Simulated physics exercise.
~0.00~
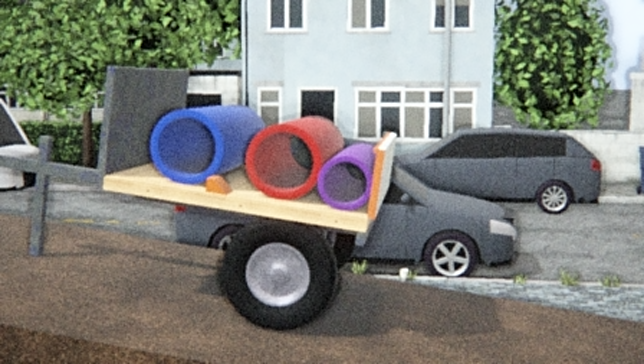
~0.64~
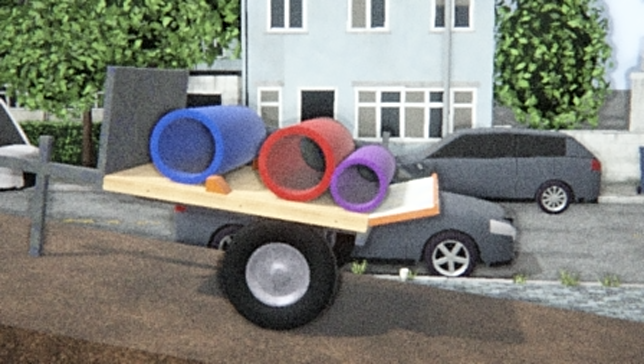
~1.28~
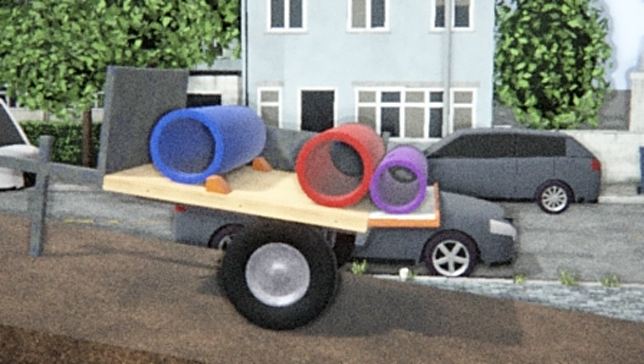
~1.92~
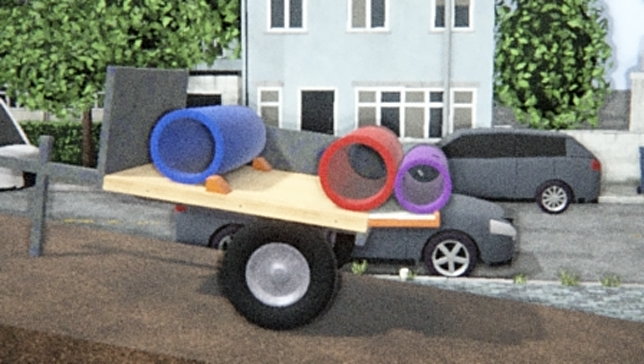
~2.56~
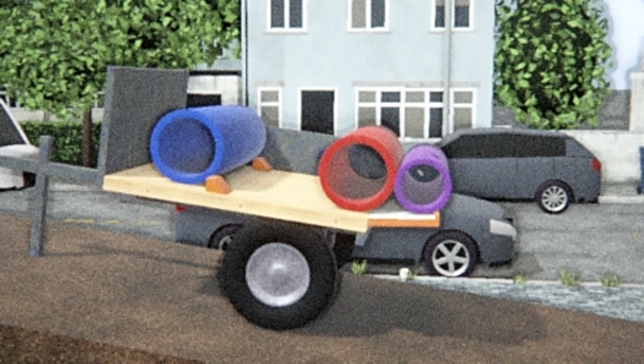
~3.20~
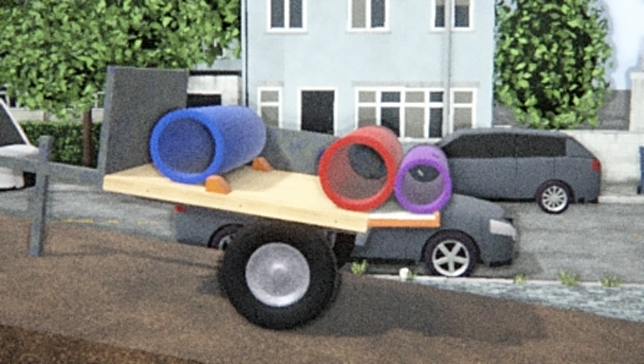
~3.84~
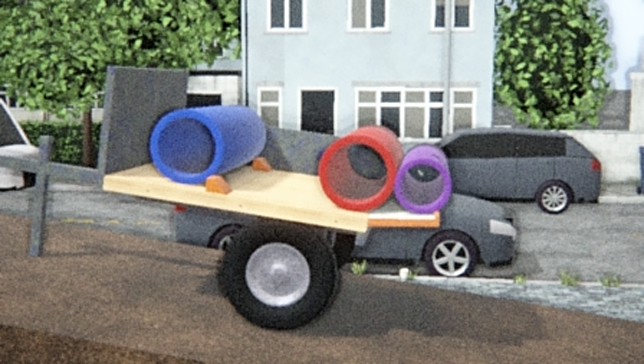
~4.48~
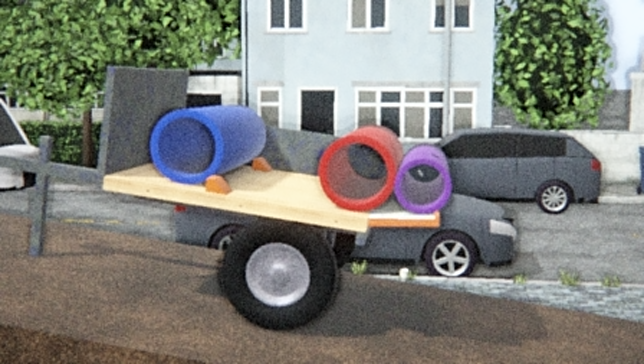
Sloping street with a trailer's tailgate dropping open, red and purple pipes rolling right and stopping aboard, blue pipe staying behind chock.
